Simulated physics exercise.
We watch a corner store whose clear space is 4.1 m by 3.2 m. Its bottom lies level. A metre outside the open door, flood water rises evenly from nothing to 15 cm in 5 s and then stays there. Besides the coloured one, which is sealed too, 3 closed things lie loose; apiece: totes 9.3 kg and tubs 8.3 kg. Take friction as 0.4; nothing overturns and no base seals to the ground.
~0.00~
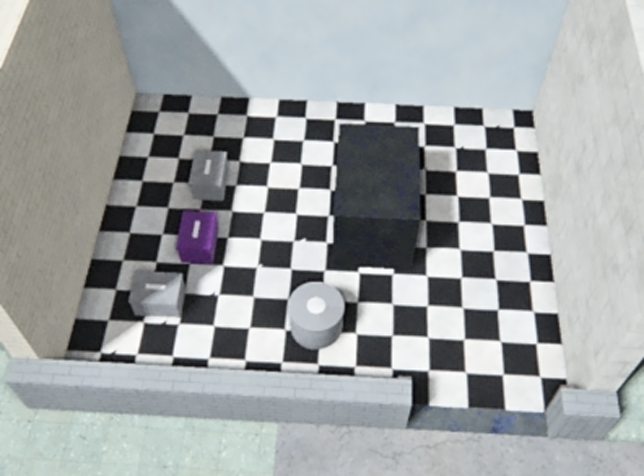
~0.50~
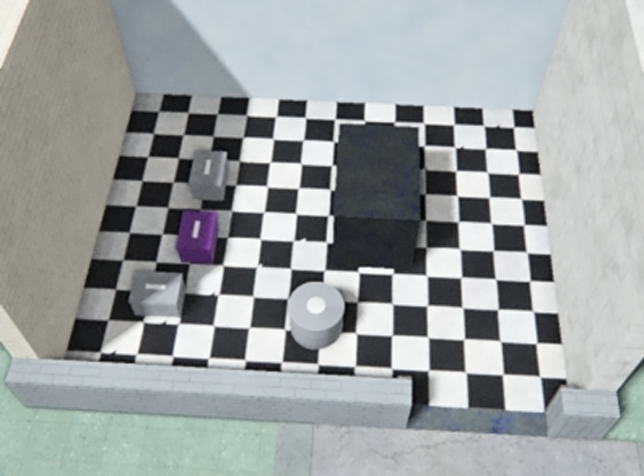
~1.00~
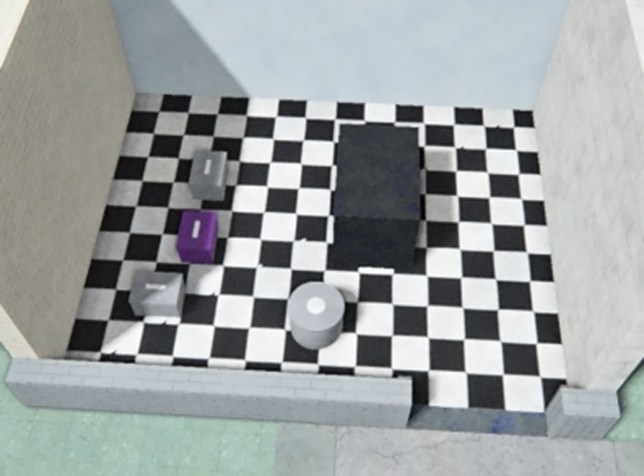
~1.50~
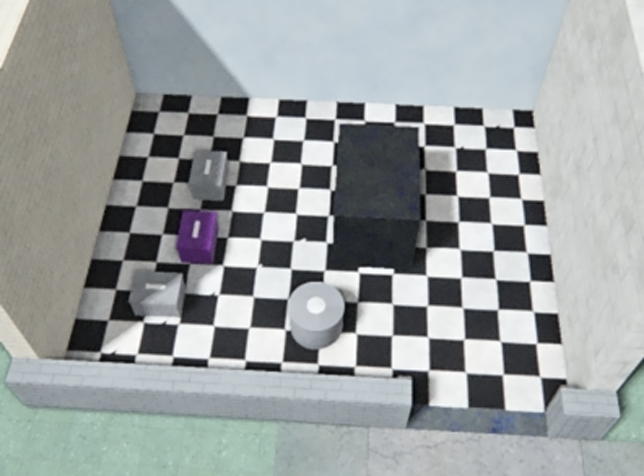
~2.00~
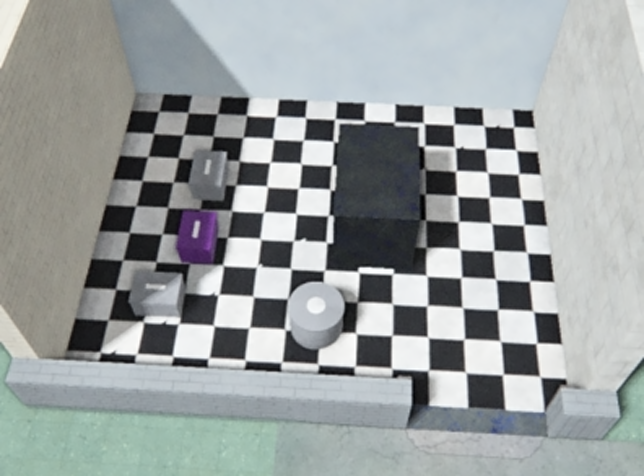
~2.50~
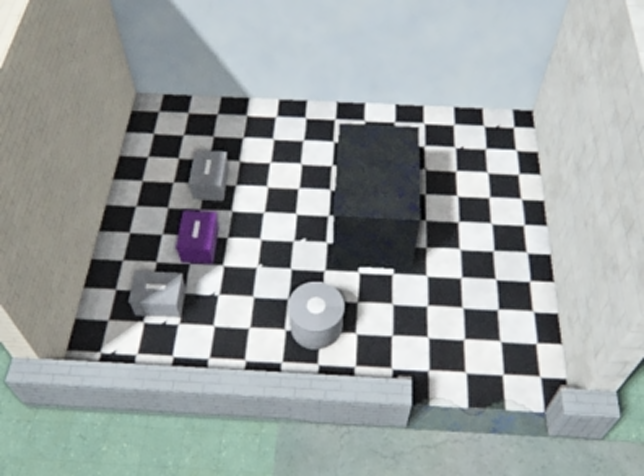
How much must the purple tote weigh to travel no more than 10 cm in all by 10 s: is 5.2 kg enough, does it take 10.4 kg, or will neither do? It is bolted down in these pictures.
Verdict: The smaller load will do.
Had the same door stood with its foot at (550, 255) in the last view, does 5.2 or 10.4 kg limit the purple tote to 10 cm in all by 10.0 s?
In that case the smaller load will do.
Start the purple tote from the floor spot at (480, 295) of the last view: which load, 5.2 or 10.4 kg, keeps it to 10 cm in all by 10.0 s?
Neither is enough.
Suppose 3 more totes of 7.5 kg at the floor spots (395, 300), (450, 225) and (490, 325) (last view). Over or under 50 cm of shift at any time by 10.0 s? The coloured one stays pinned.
In that order: More, more, past it.
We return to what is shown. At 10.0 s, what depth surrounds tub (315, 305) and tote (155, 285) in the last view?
About 3 and 2 cm.
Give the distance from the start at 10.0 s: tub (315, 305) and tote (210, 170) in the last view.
In that order: 0 cm, 0 cm.
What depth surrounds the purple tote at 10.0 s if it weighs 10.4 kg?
Roughly 3 cm.
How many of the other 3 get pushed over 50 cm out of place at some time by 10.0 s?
0 of them.
After 3.5 s the purple tote would be 0 cm from its start with 5.2 kg and 0 cm from its start with 10.4 kg; 0 cm of water round it then.
After 4.5 s the purple tote would be 0 cm from its start with 5.2 kg and 0 cm from its start with 10.4 kg; 0 cm of water round it then.
After 7.0 s the purple tote would be 0 cm from its start with 5.2 kg and 0 cm from its start with 10.4 kg; 2 cm of water round it then.
After 10.0 s the purple tote would be 0 cm from its start with 5.2 kg and 0 cm from its start with 10.4 kg; 3 cm of water round it then.
